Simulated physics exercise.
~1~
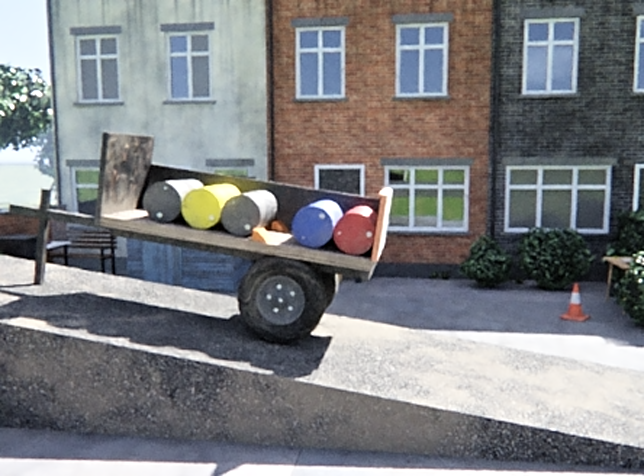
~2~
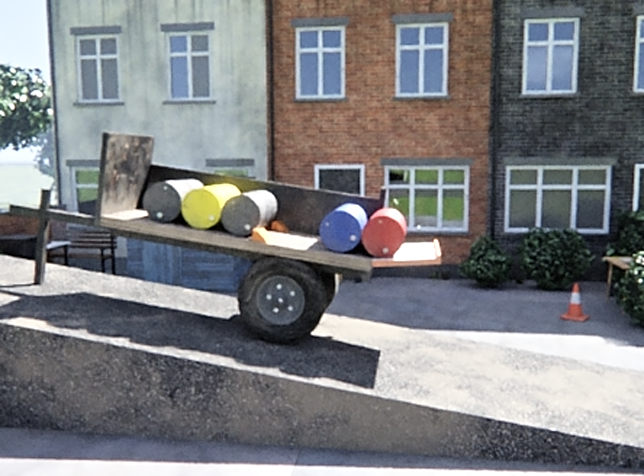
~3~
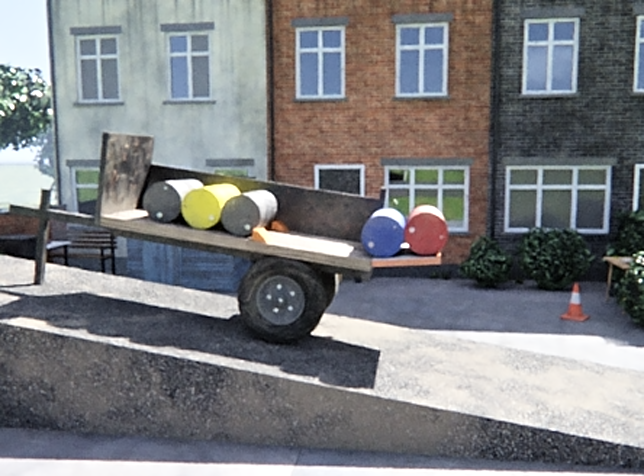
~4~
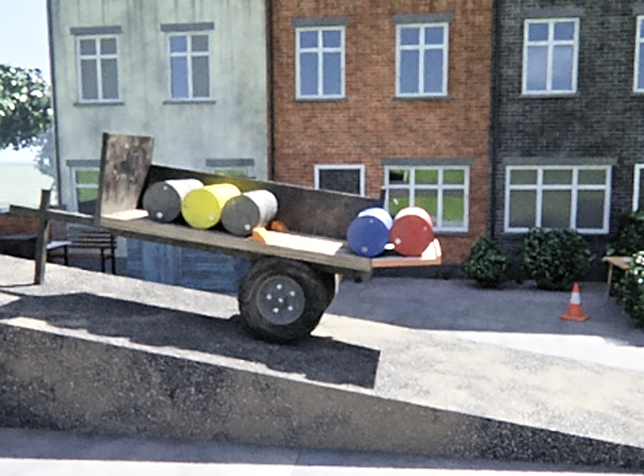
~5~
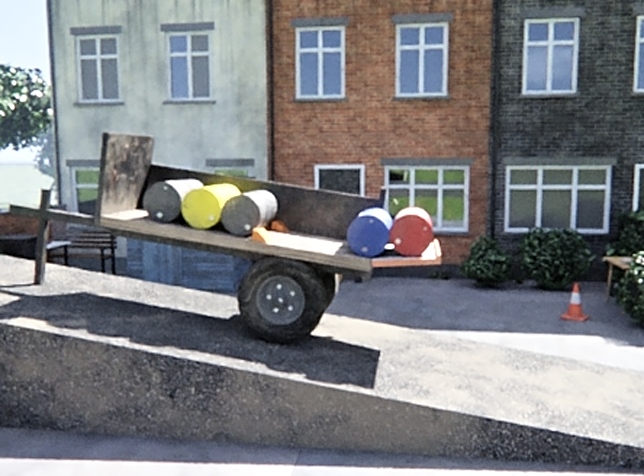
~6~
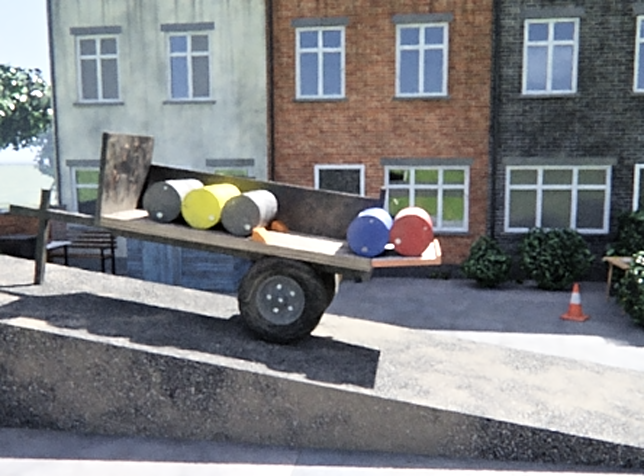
Red and blue drums rolling right onto a trailer's lowered tailgate, then rolling back slightly and stopping, all five drums still aboard.
